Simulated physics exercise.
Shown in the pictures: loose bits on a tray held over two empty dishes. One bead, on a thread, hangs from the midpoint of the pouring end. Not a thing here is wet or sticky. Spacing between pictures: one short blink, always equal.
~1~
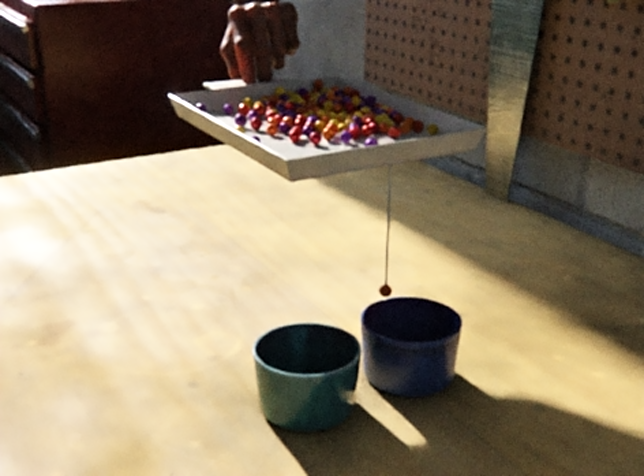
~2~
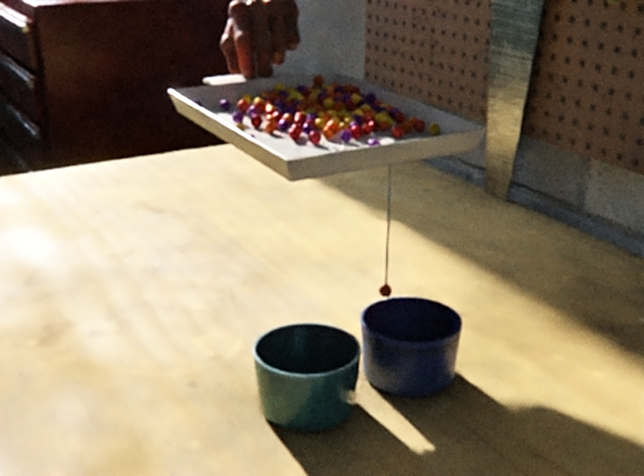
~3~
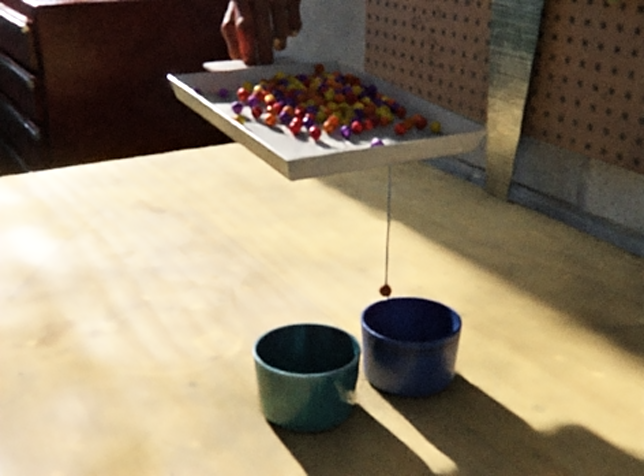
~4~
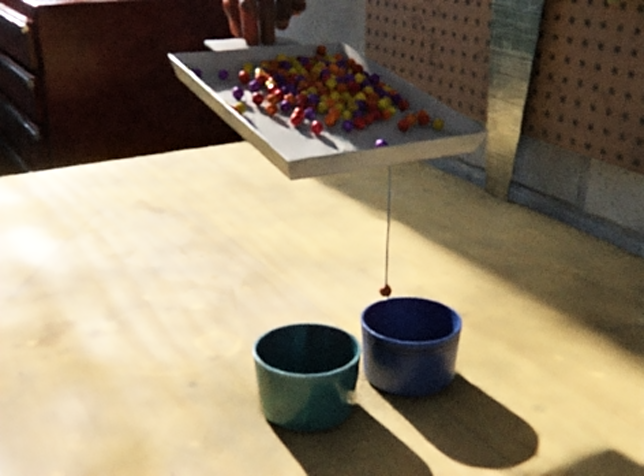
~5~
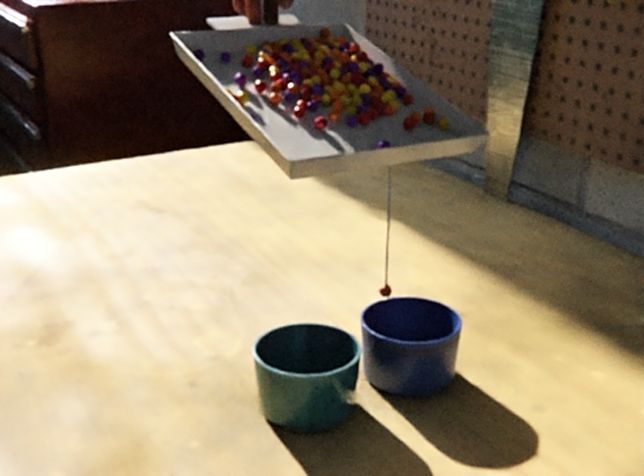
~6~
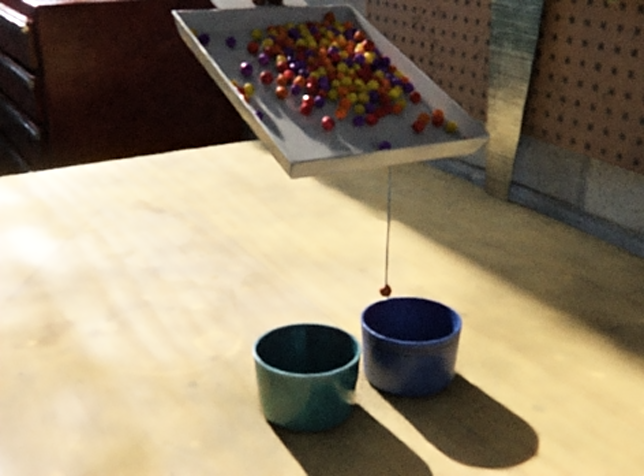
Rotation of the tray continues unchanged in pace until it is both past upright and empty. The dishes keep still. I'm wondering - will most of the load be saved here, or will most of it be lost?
Catch falls short of half.
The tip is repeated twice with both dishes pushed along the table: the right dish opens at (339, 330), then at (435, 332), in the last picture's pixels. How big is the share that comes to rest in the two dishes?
In order, 0 % and 50 %.
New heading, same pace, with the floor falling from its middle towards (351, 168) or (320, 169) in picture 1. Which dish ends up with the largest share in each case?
One gives the leftmost dish and two gives the leftmost dish.
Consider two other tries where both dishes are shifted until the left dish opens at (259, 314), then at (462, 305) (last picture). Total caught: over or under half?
Taking them in turn, it's short of half and then short of half.
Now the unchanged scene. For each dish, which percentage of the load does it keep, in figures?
The left dish ends up with around 0 percent of the load, the right dish with around 20 percent.
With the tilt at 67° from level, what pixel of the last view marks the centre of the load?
Mark it at roughly (434, 181) in the final frame.
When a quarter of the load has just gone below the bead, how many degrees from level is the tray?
It's turned some 65 degrees by then.
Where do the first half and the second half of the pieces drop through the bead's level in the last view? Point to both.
Close to (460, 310), then close to (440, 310).
Just after the last frame, tray tipped steeply; roughly half on the tray; just a few in the left dish; just a few in the right dish; roughly a quarter outside both; roughly a quarter in the air.
A moment on, tray tipped past a quarter turn; about a tenth in the left dish; roughly a quarter in the right dish; roughly two thirds outside both; about a tenth in the air.
Further on, tray tipped past a quarter turn; about a tenth in the left dish; roughly a quarter in the right dish; roughly two thirds outside both.
When it is over, tray tipped past a quarter turn; about a tenth in the left dish; roughly a quarter in the right dish; roughly two thirds outside both.
